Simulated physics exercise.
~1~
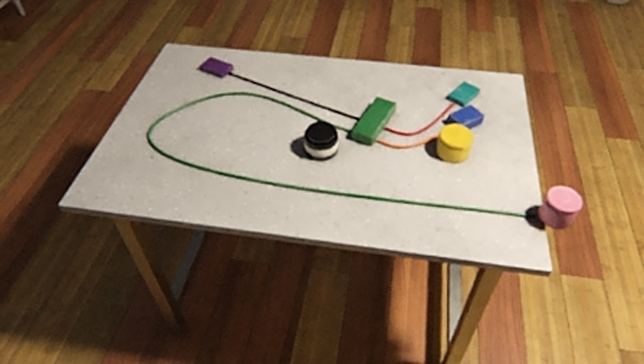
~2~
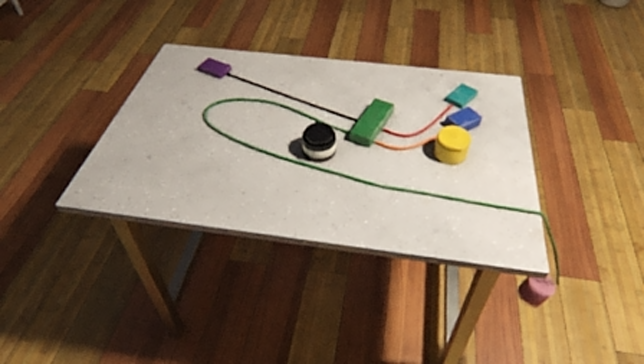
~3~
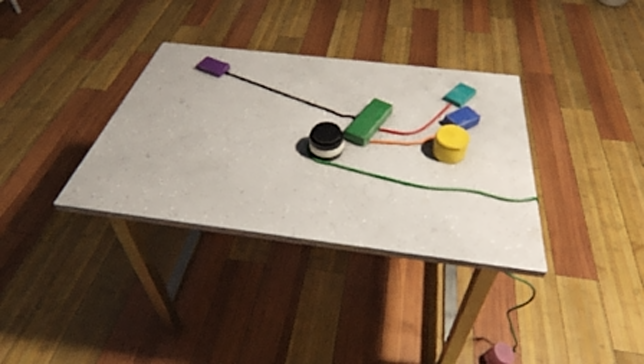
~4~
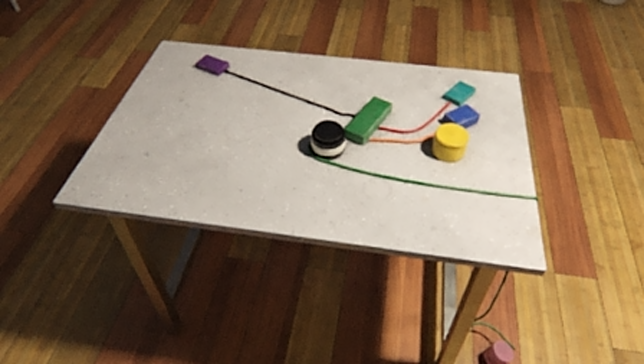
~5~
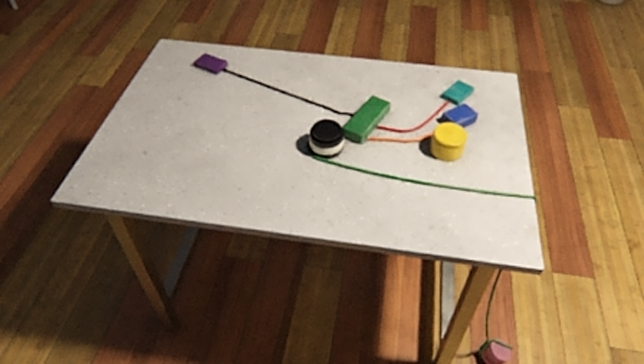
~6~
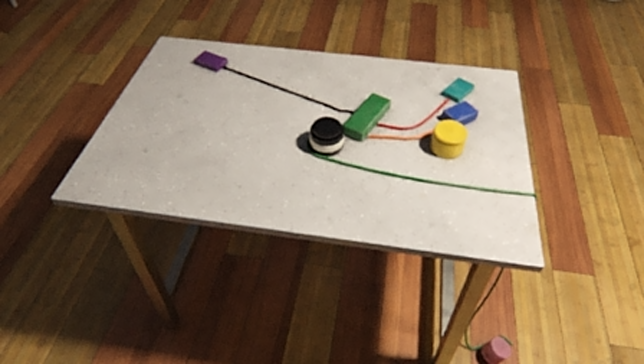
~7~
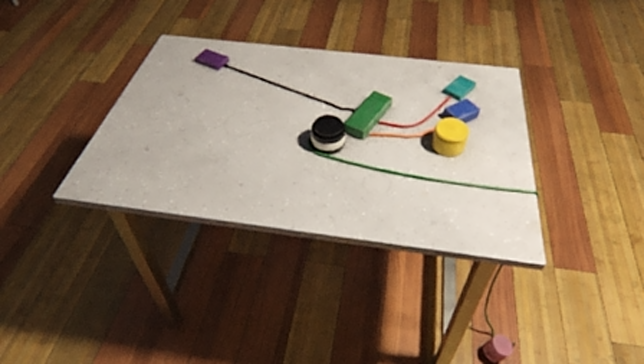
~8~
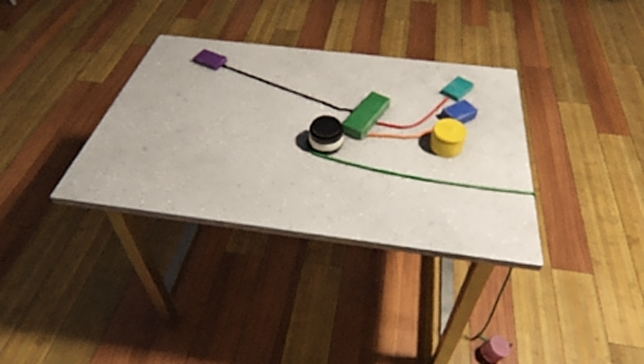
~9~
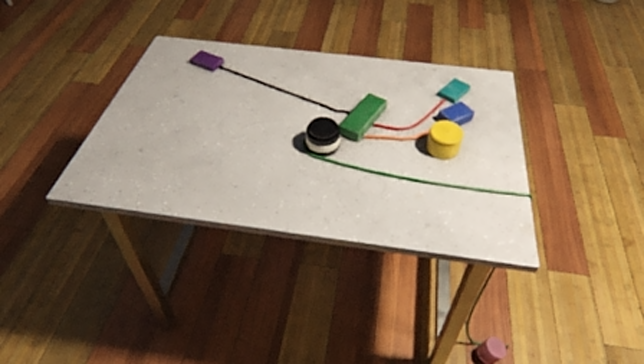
On a pale table above a wooden floor, a pink cylinder dropped off the right side, pulling its long green cable tight against a black-topped jar, which shifted slightly, and ended hanging near the floor while everything else stayed put.
